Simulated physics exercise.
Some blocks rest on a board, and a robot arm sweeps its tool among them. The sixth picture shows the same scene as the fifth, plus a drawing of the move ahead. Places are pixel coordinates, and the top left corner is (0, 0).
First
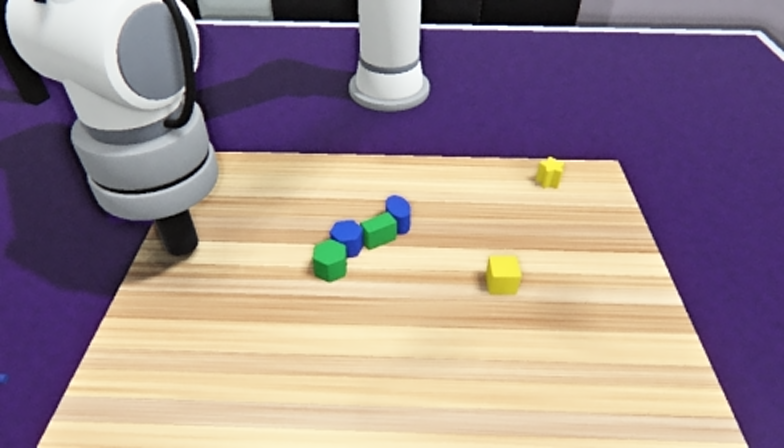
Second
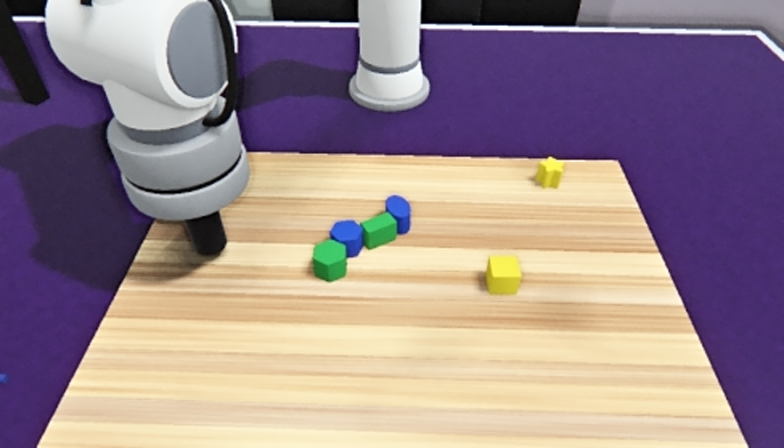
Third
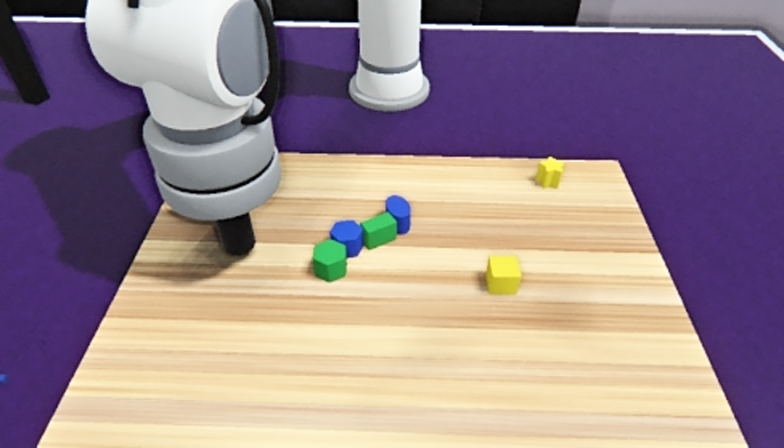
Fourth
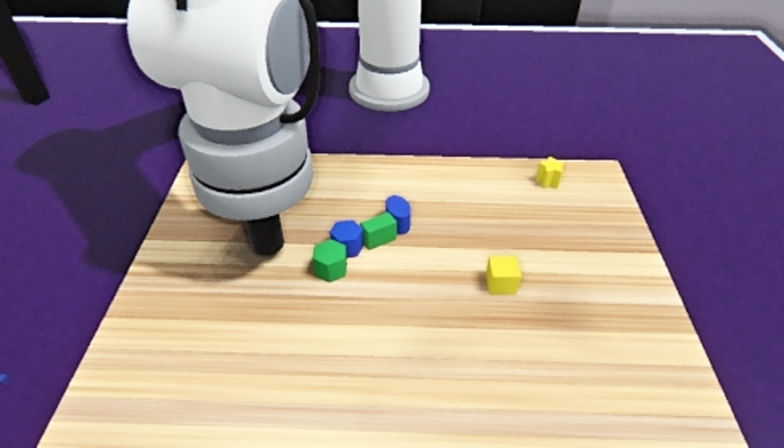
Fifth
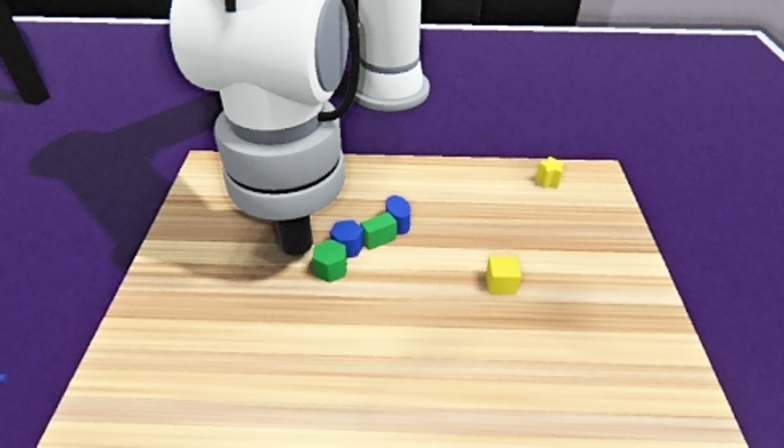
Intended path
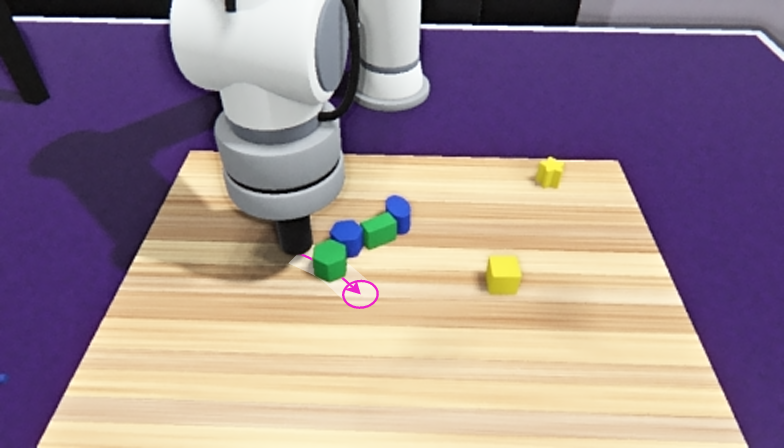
The clip shows a robot arm moving its black tool steadily rightward across a wooden board, closing in on a cluster of green and blue blocks, while those blocks and two yellow ones remain still.
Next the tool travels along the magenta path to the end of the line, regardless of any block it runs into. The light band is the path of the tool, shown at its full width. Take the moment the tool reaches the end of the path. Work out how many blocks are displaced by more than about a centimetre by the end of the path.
I reckon the push displaces only one of the blocks by more than 1 cm.
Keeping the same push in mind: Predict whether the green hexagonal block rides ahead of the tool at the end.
The tool should keep driving it forward.
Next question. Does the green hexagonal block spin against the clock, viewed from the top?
I'd say yes.
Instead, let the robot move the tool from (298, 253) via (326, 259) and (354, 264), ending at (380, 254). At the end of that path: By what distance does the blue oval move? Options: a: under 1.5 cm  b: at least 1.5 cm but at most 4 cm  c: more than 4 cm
Choice b: At least 1.5 cm but at most 4 cm.
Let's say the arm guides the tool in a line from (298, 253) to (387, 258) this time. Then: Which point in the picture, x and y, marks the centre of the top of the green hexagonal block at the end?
At roughly (359, 263).
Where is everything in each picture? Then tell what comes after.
Tool's lower end (182, 245); green hexagonal block (329, 251); blue hexagonal block (346, 230), in the first picture.
Tool (211, 245); blocks still, in the second picture.
Tool (240, 244); blocks still, in the third picture.
Tool (268, 244); blocks still, in the fourth picture.
Tool (297, 244); green hexagonal block (329, 251); blue hexagonal block (346, 230), in the fifth picture.
Drawn move, from (298, 253) via (332, 270), ending at (360, 294).
What follows on the original path. Halfway along, tool (332, 261); green hexagonal block (359, 267).
At the end, tool (360, 285); green hexagonal block (393, 286), turned 25° anticlockwise; blue hexagonal block still.
